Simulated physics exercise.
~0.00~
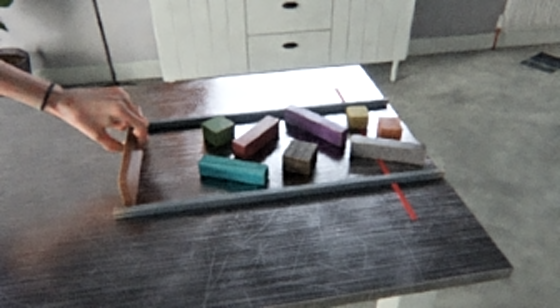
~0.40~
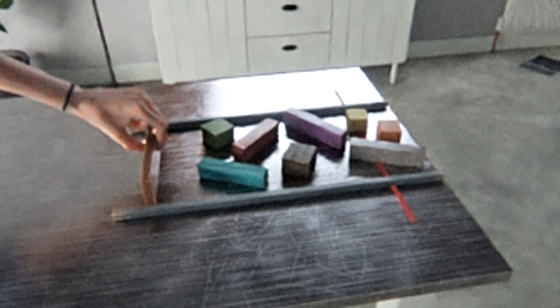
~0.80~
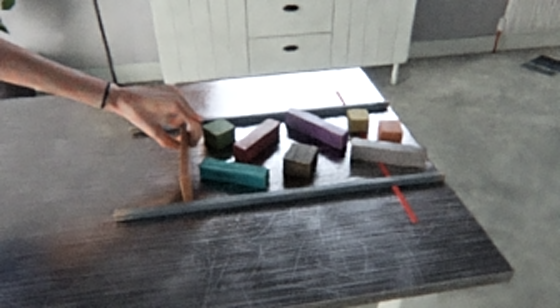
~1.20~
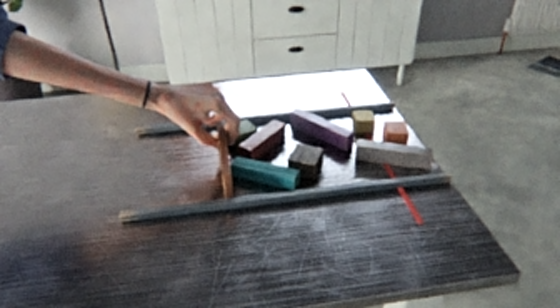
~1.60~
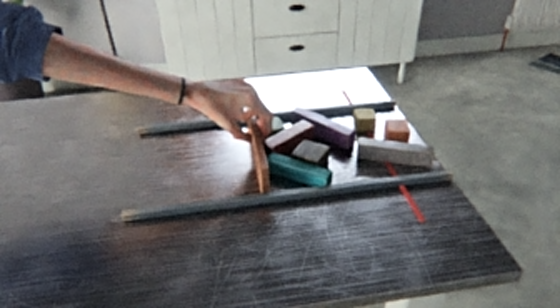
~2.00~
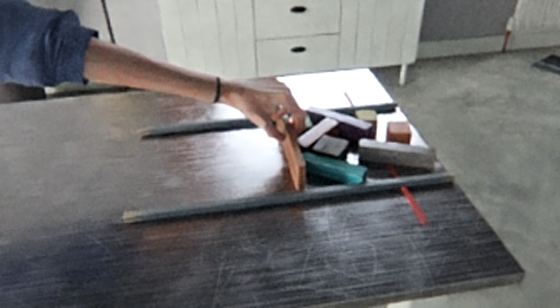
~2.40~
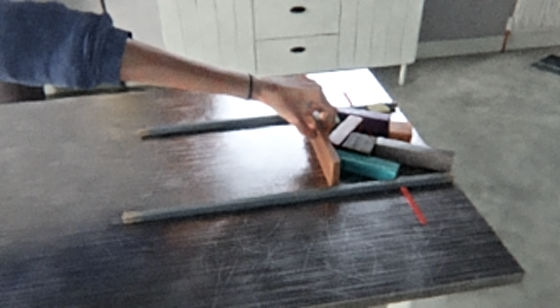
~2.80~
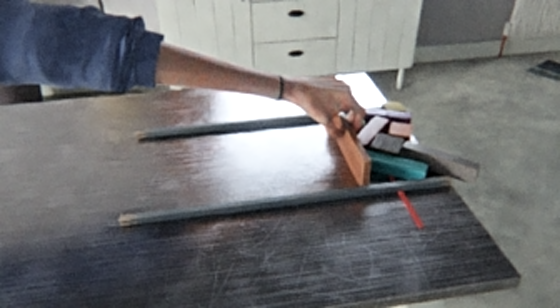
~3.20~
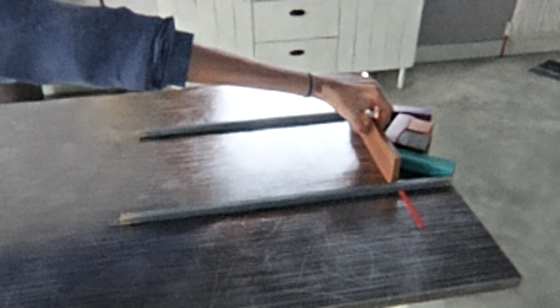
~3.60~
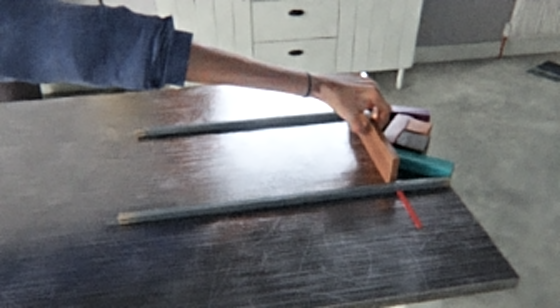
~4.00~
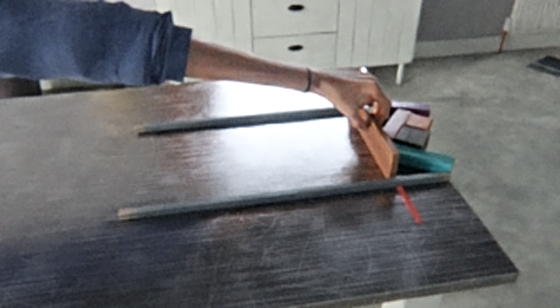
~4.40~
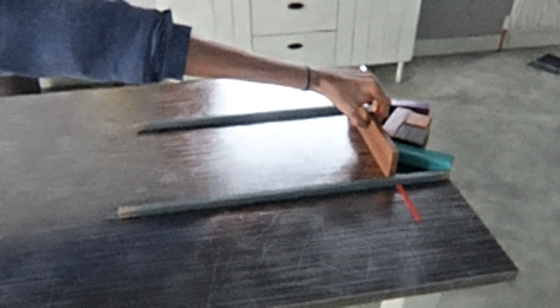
A hand swept a wooden board rightward between two dark rails on a table, bunching colorful blocks and sticks together until the grey bar and yellow block went out of sight, then held still near the red strip with the turquoise stick still showing.
